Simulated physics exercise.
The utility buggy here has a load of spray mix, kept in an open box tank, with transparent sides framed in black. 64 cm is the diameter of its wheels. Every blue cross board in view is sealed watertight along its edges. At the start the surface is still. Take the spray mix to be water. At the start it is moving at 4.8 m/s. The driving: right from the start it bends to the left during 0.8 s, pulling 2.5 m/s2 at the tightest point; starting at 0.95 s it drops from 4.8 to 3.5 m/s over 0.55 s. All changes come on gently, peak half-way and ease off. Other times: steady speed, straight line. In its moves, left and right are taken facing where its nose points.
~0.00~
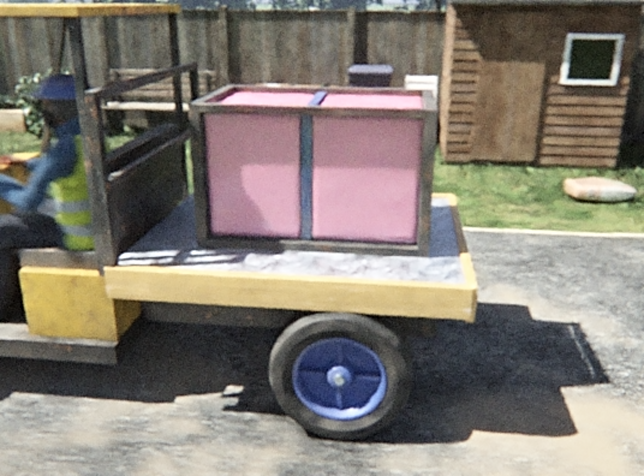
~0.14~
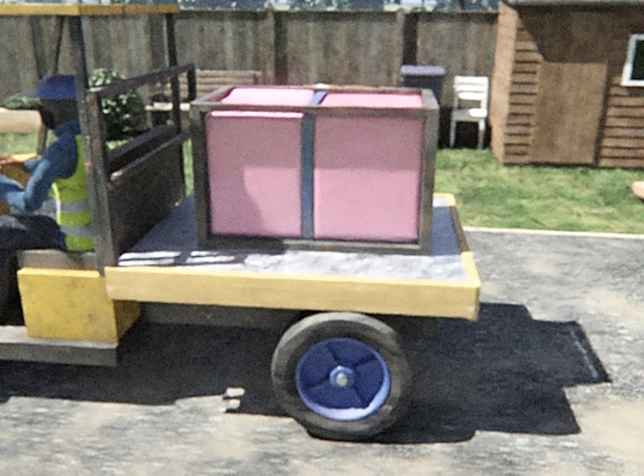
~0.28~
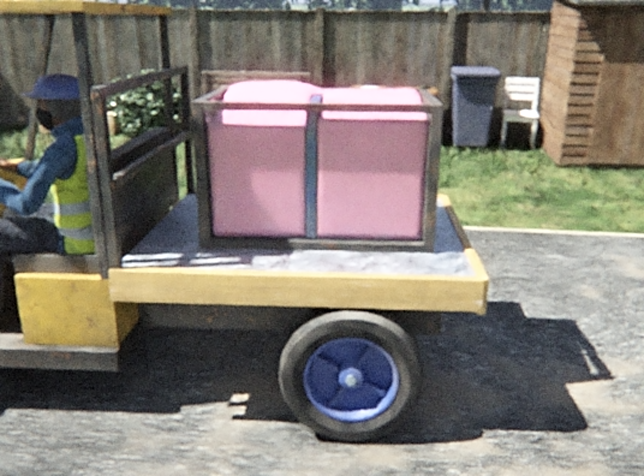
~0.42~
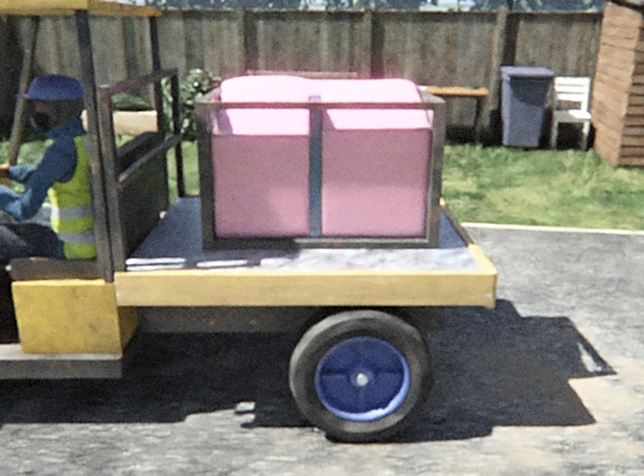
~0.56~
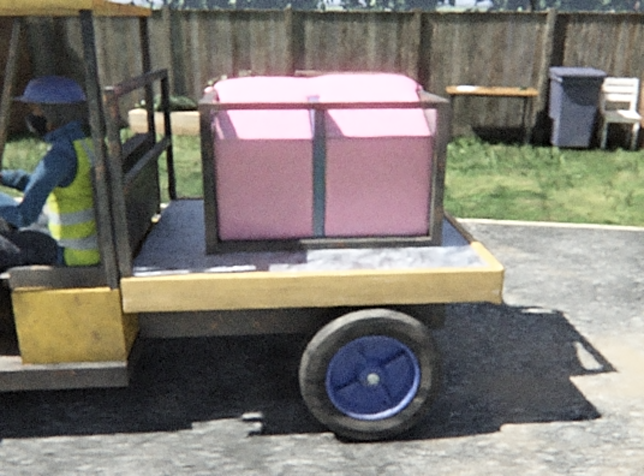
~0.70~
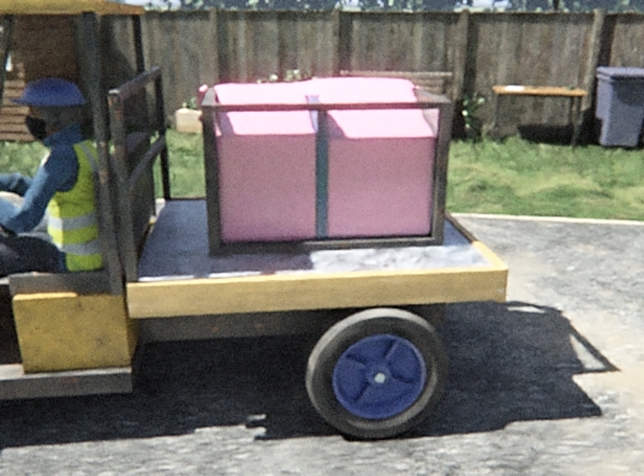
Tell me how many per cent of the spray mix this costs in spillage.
It costs close to 8 per cent.
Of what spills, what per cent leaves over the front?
Roughly 20 in a hundred.
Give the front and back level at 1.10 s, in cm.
Roughly 56 cm in front and 58 cm behind.
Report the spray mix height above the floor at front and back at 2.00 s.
About 58 cm in front, about 58 cm behind.
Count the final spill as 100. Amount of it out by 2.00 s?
I'd say somewhere near 90 per cent.
After 1.10 s it stands 57 cm high behind and 57 cm in front; 5 per cent has gone over the far side.
After 1.50 s it stands 49 cm high behind and 65 cm in front; 5 per cent has gone over the far side, a little elsewhere.
After 2.00 s it stands 58 cm high behind and 57 cm in front; 7 per cent has gone mostly over the far side, some over the front.
After 4.49 s 8 per cent has gone mostly over the far side, some over the front, 27 of 348 litres.
